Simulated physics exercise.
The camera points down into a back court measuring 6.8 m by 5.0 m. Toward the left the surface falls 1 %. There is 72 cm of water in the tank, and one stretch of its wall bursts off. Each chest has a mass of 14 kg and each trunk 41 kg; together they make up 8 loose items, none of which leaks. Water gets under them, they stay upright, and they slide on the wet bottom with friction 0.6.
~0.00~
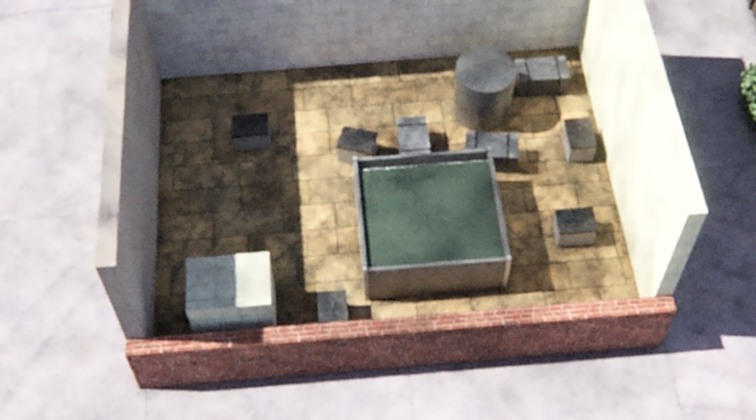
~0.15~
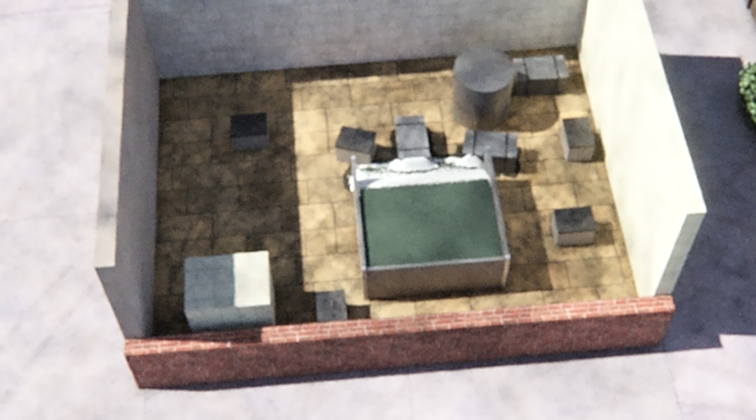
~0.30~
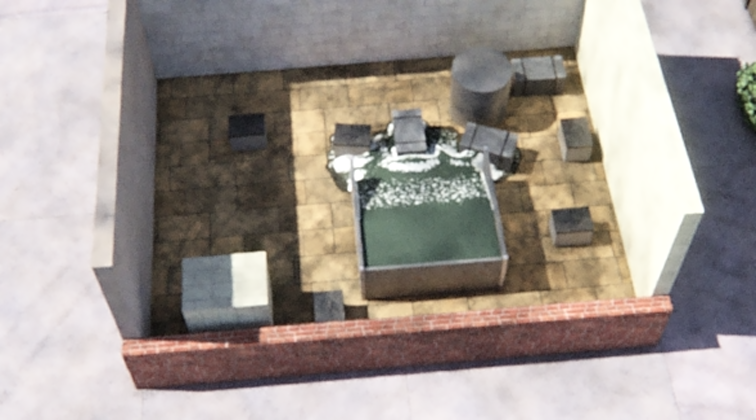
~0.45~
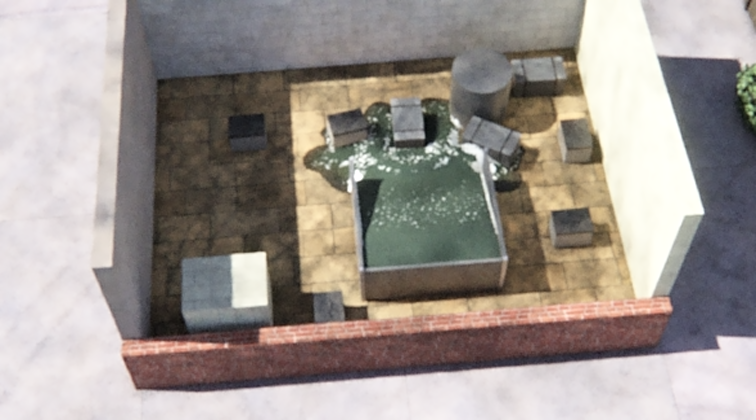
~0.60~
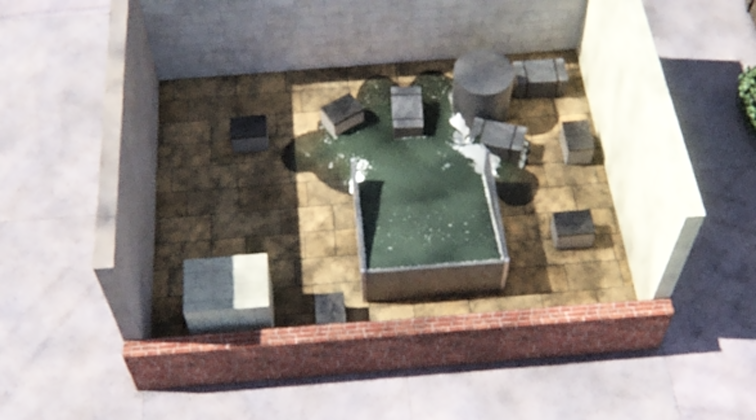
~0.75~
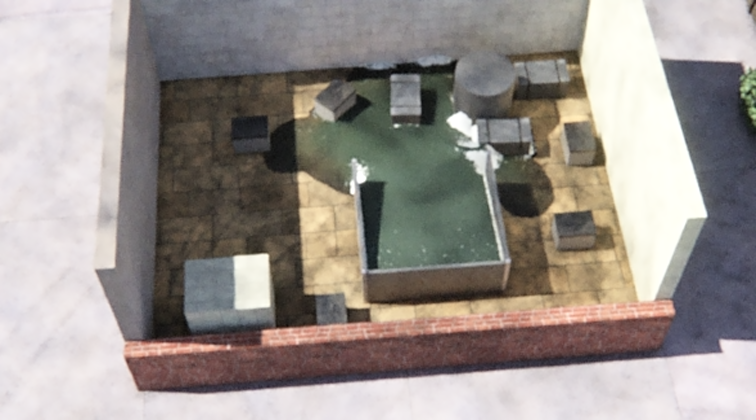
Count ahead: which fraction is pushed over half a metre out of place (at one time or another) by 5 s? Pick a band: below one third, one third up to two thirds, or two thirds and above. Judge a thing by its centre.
The share is two thirds and above.
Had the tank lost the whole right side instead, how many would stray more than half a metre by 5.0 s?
The count would be 4.
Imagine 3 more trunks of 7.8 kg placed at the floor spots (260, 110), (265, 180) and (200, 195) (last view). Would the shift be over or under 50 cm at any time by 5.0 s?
One after another they come out above it, above it, above it.
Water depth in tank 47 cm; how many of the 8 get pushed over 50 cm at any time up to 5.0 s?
Then it comes to 4.
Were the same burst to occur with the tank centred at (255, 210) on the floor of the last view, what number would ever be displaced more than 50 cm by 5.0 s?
In that case 4 of them.
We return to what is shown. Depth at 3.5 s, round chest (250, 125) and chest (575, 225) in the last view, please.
5 and 5 cm.
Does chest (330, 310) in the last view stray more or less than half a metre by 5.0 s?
Short answer, undershooting.
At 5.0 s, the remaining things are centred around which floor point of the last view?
Roughly at (422, 234).
After 1.1 s 3 of 8 are over 50 cm from their spots; 1 afloat.
After 2.2 s 3 of 8 are over 50 cm from their spots; 1 afloat.
After 3.5 s 4 of 8 are over 50 cm from their spots; 4 afloat.
After 5.0 s 7 of 8 are over 50 cm from their spots, and 7 have been at some point; 2 afloat.
